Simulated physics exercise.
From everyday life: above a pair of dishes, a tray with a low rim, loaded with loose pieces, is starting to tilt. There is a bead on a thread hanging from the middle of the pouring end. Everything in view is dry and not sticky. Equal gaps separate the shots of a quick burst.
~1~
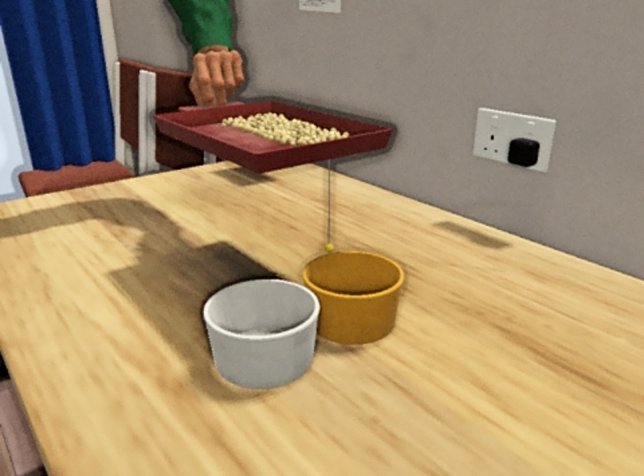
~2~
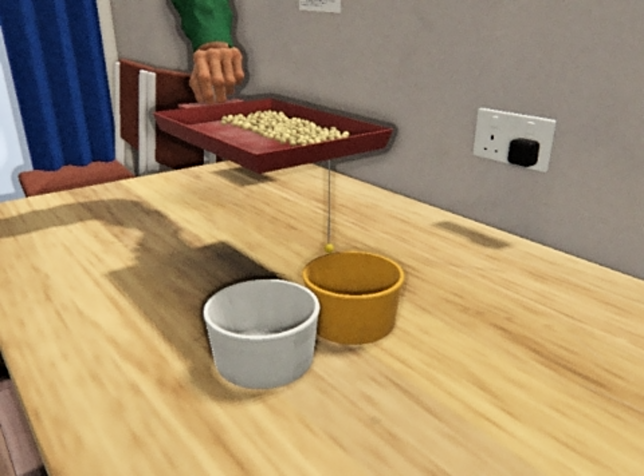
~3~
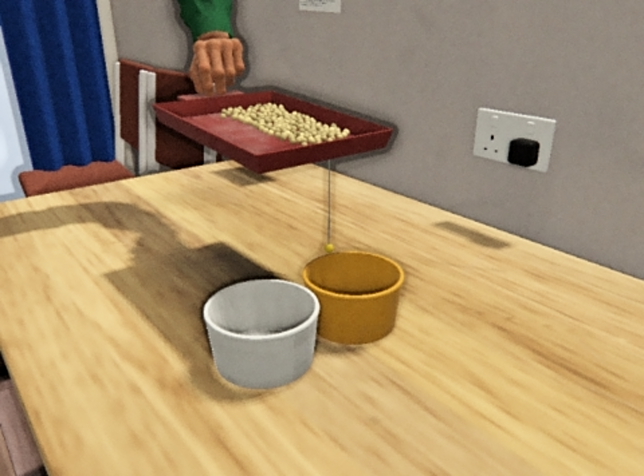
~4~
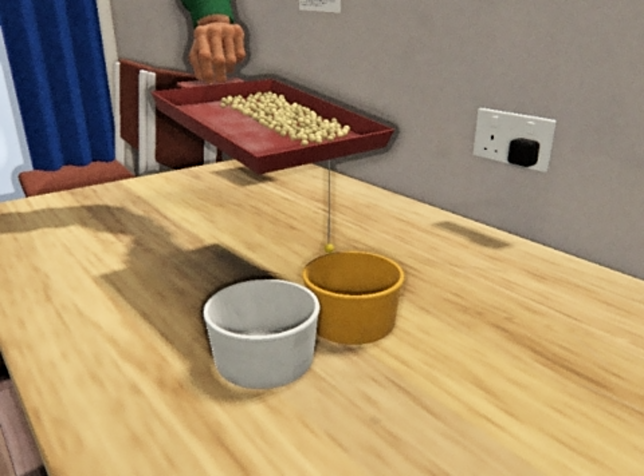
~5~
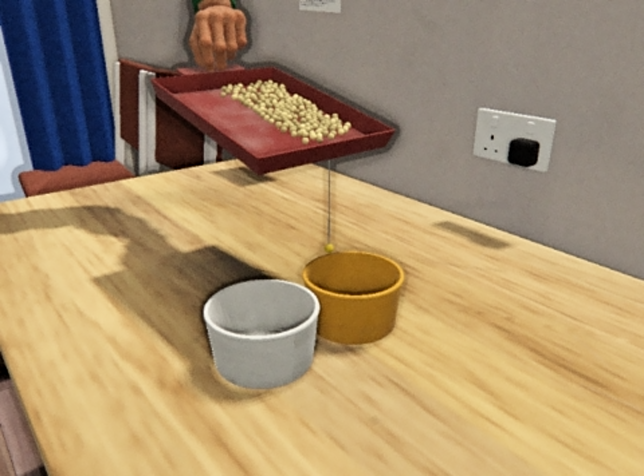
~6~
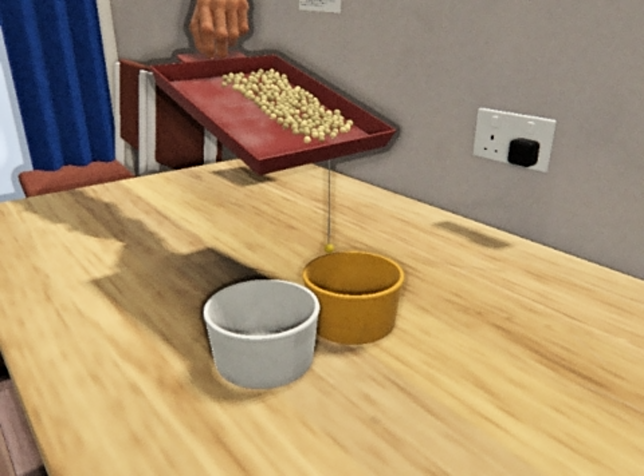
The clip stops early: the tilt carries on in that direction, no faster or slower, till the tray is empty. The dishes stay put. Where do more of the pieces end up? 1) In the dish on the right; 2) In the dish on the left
Option 1: In the dish on the right.
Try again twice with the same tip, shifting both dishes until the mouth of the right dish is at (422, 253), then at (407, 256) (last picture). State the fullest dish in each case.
At the first spot the left-side one comes out ahead, at the second spot the left-side one.
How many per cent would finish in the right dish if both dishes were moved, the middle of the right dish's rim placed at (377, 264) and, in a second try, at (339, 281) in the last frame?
First position: Some 50 %; second position: Some 60 %.
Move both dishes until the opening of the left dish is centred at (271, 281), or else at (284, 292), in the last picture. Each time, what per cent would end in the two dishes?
Roughly 30 % and then 80 %.
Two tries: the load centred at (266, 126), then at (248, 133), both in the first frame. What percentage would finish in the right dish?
Respectively 60 and 50 per cent.
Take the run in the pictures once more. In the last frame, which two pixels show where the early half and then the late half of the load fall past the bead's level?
(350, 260), then (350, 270).
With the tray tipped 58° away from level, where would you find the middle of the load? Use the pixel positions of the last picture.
About (337, 143).
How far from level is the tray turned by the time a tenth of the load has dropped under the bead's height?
A tilt of roughly 100°.
Shortly afterwards, tray tipped steeply; all but a few on the tray; only a few in the right dish; only a few in the air.
Next, tray tipped right over; near two thirds on the tray; only a few in the left dish; a little in the right dish; only a few outside both; near a quarter in the air.
Some moments later, tray tipped past a quarter turn; near a quarter in the left dish; near half in the right dish; near a quarter outside both.
In the end, tray tipped past a quarter turn; near a quarter in the left dish; near half in the right dish; near a quarter outside both.
